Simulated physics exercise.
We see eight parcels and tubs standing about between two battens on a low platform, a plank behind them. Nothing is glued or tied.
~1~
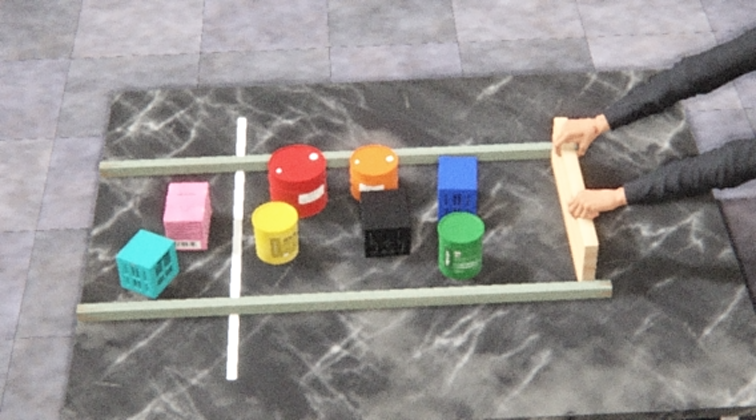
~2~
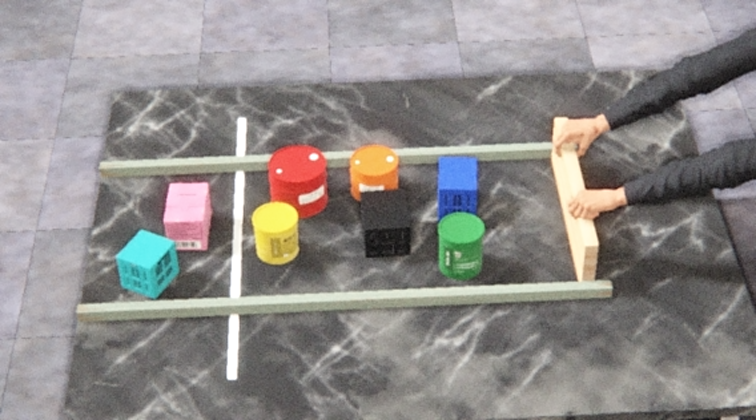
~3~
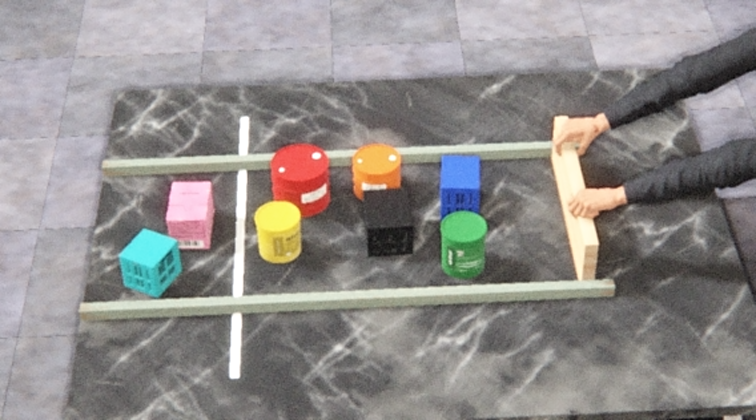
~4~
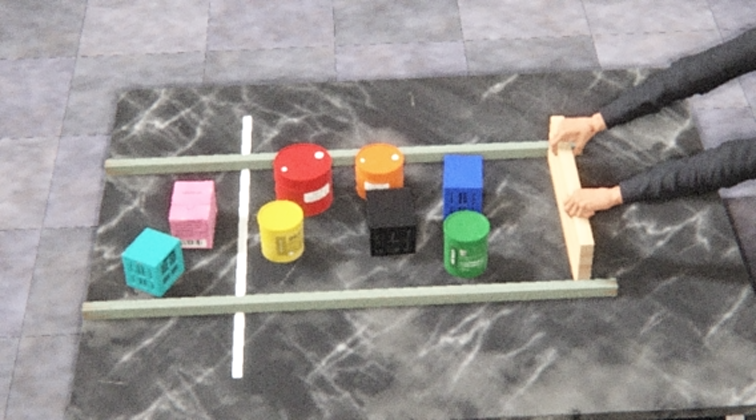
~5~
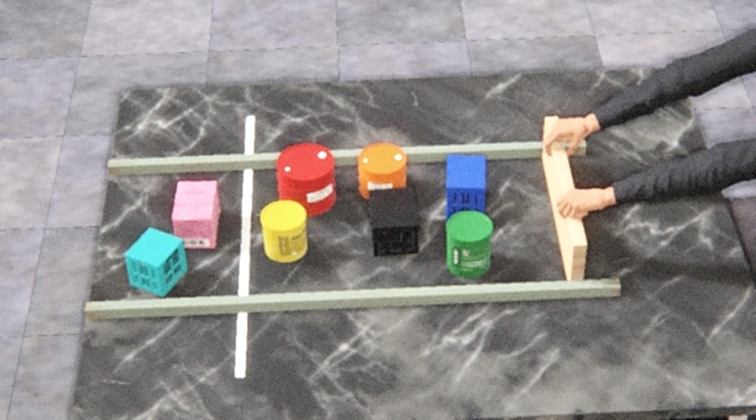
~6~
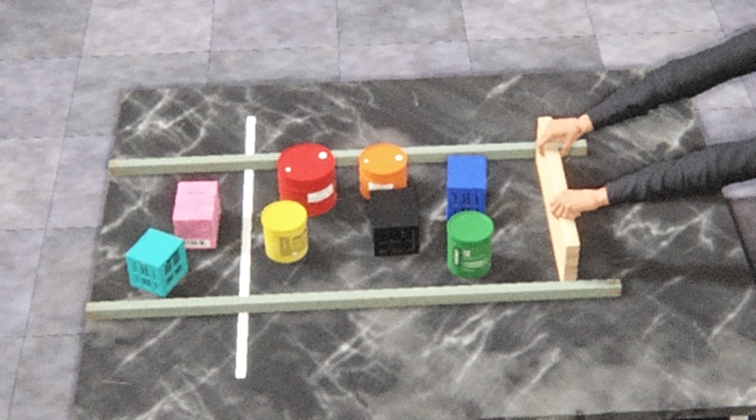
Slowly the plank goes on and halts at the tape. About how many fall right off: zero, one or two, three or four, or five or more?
Here the number that fall off is zero.
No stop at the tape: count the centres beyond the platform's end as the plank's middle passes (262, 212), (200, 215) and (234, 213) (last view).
The counts: 0, 2 and 0.
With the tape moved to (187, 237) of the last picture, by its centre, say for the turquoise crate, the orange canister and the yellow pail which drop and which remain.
The turquoise crate is lost, the orange canister does not fall, the yellow pail remains up.
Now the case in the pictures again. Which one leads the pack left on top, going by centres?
The turquoise crate.
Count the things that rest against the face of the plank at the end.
3 of them.
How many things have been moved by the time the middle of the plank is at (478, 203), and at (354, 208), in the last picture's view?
First 2, then 6.
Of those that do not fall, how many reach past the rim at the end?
Overhanging: 0.
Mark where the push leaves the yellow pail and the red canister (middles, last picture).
First (167, 258), then (181, 190).
Soon after, none off yet; turquoise crate at rest near (157, 263); pink box at rest near (197, 215); yellow pail at rest near (285, 232).
After that, none off yet; turquoise crate at rest near (157, 263); pink box at rest near (197, 215); yellow pail displaced about its own width near (255, 239).
In the end, the number that fall off is zero.
